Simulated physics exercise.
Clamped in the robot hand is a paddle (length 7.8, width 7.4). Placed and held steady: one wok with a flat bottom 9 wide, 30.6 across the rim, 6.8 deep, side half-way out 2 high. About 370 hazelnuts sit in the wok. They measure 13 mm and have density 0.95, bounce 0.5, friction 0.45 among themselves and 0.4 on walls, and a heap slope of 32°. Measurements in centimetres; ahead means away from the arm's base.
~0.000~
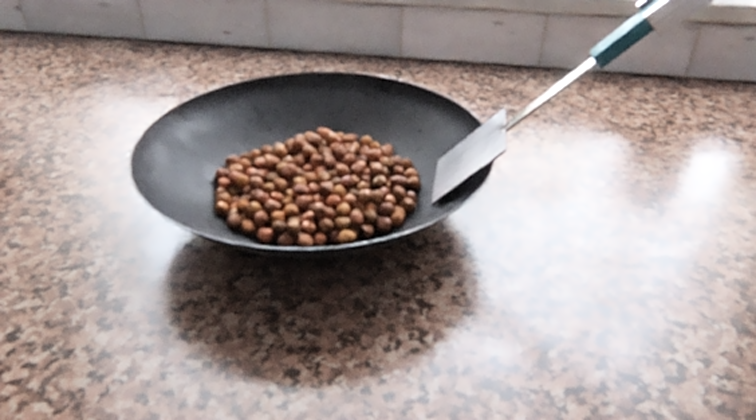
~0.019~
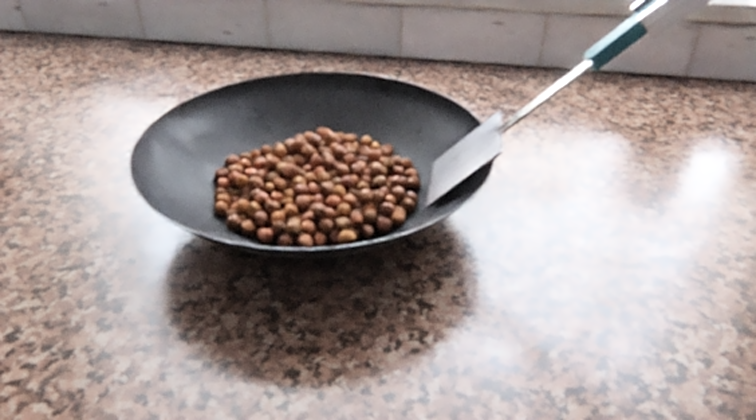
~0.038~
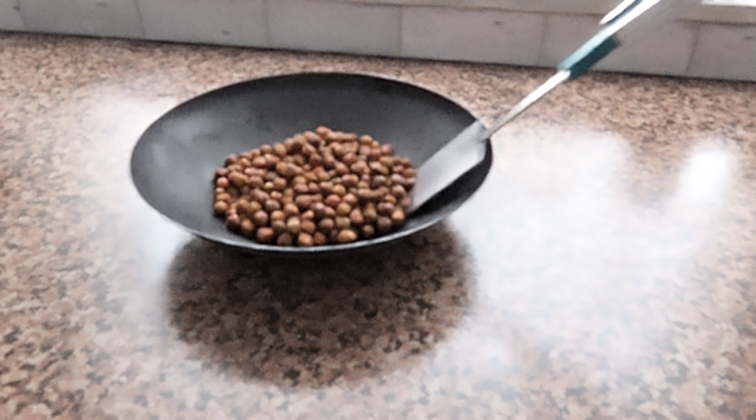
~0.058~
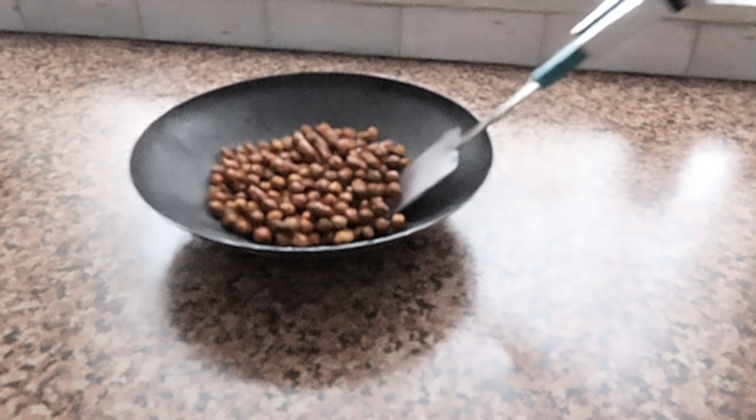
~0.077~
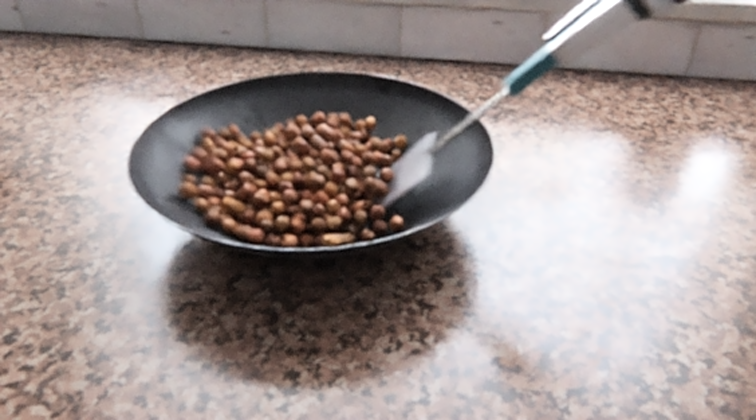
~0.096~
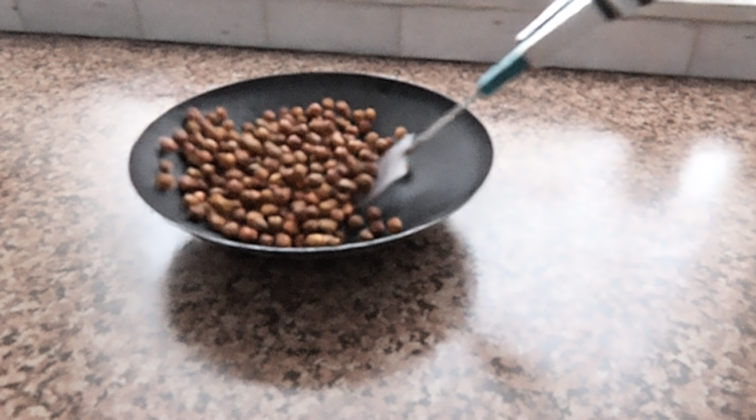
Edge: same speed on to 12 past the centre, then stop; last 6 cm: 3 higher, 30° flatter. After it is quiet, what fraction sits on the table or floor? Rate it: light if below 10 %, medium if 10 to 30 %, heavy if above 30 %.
Rating: Heavy.
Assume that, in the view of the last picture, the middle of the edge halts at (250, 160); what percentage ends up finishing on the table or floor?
5 %.
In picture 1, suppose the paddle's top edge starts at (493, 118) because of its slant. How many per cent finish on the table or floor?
45 percent or thereabouts.
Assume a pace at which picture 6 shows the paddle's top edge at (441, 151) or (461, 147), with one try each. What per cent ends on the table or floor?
Respectively, around 30 and 15 per cent.
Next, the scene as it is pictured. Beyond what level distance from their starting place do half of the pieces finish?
Somewhere about 8 centimetres, I'd say.
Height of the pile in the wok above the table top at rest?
Some 5.0 cm above the table.
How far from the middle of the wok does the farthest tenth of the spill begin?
I'd estimate close to 70 centimetres.
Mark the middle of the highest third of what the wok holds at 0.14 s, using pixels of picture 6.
The top third sits at roughly (241, 148).
After 0.14 s, sloping 47°, highest piece 9 above the table; 370 in the wok, 3 on the blade or in flight.
After 0.19 s, sloping 40°, highest piece 10 above the table; 362 in the wok, 11 on the blade or in flight.
After 0.41 s, sloping 17°, highest piece 17 above the table; 221 in the wok, 64 on the table or floor, 88 on the blade or in flight.
After 1.46 s, sloping 17°, highest piece 5 above the table; 221 in the wok, 152 on the table or floor.
At rest, 221 in the wok, 152 on the table or floor. That is 41 % on the table or floor.
